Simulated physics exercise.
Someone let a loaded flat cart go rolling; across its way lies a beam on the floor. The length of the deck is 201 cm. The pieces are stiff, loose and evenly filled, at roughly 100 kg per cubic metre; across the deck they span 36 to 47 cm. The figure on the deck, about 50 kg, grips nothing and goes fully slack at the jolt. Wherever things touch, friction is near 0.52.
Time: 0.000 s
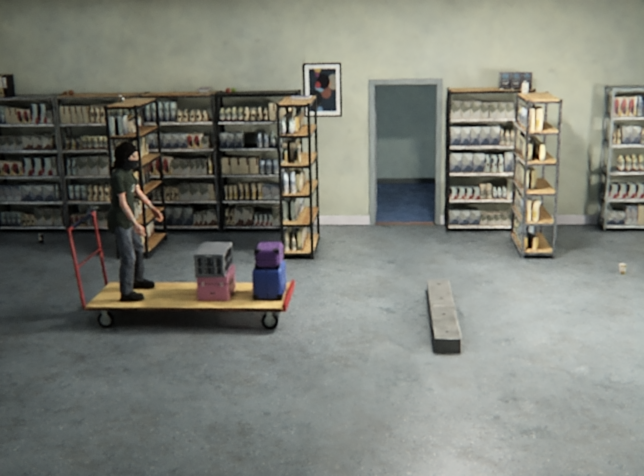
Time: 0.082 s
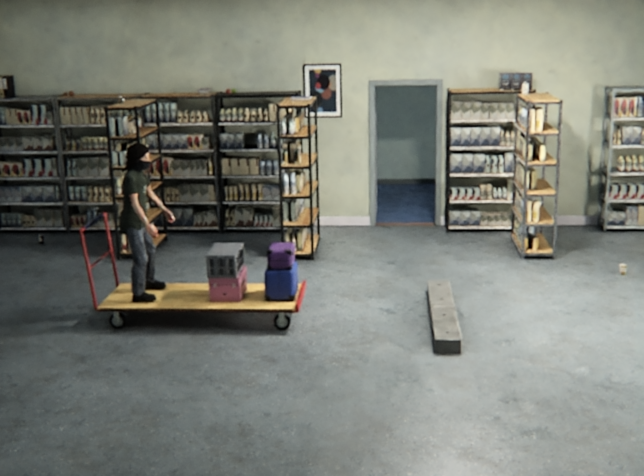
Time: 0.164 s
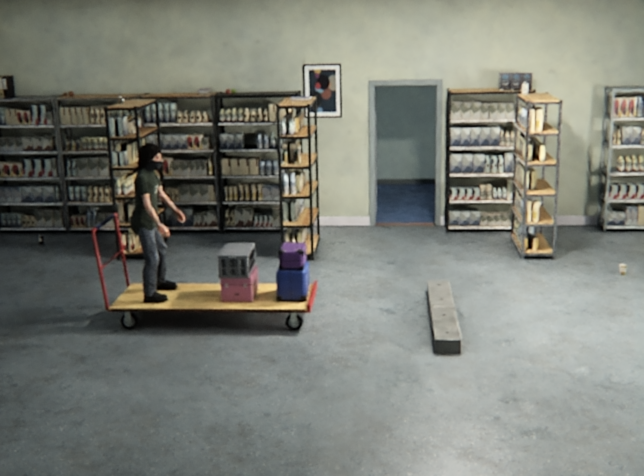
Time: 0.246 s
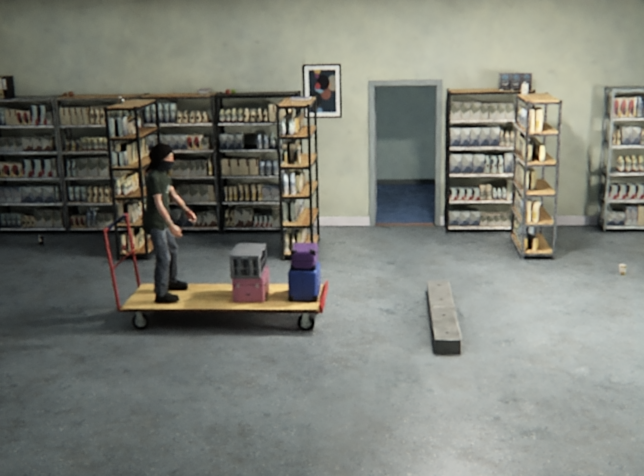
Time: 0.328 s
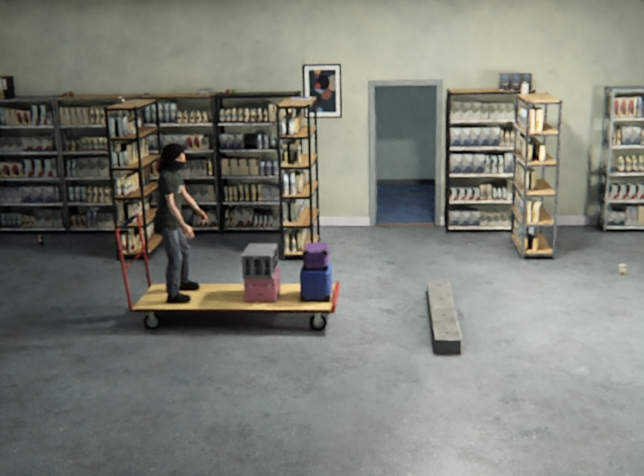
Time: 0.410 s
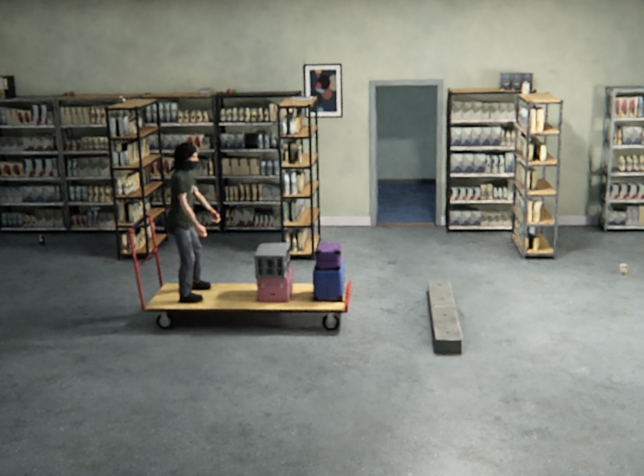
A person stands on a flat cart loaded with boxes as it rolls steadily right.
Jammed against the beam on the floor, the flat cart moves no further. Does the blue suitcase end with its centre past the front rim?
It is left on the deck.
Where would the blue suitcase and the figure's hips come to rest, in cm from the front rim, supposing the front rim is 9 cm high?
Then the blue one stops 20 cm short of the rim and the hips 130 cm short of it.
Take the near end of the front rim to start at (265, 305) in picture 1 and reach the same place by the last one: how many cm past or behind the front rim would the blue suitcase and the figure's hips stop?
Blue: 10 cm behind; hips: 130 cm behind.
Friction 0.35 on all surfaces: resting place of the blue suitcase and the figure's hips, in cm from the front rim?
In that case, behind the front rim: Blue at 10 cm, hips at 120 cm.
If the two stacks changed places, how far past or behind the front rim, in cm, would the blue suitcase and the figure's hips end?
The blue one would end 50 cm behind the front rim, and the hips 140 cm behind it.
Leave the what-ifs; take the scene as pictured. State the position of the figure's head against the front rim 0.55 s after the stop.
The head is roughly 80 cm back from the front rim.
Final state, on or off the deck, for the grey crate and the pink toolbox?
End result - grey: Stays; pink: Stays.
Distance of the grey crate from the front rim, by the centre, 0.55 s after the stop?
Behind the rim by about 50 cm.
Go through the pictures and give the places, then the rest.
The first picture shows blue suitcase (270, 280), pink toolbox (217, 283), rim corner (284, 308); 153 cm short of the stop.
The second picture shows blue suitcase (281, 280), pink toolbox (228, 283), rim corner (297, 309); 141 cm short of the stop.
The third picture shows blue suitcase (293, 281), pink toolbox (240, 284), rim corner (309, 309); 128 cm short of the stop.
The fourth picture shows blue suitcase (305, 281), pink toolbox (251, 284), rim corner (321, 309); 116 cm short of the stop.
The fifth picture shows blue suitcase (316, 281), pink toolbox (263, 284), rim corner (333, 309); 104 cm short of the stop.
The sixth picture shows blue suitcase (329, 281), pink toolbox (275, 284), rim corner (346, 309); 92 cm short of the stop. Speed about 1.5 m/s.
Impact comes at 1.04 s.
After 1.59 s the blue suitcase is 20 cm behind the rim, tilted 0°, near (421, 281) in the last picture's view.
After 2.04 s the blue suitcase is 18 cm behind the rim, tilted 0°, near (423, 281) in the last picture's view.
When all is still (2.5 s), past the rim, purple suitcase; behind it, pink toolbox, grey crate, blue suitcase and the figure's hips.
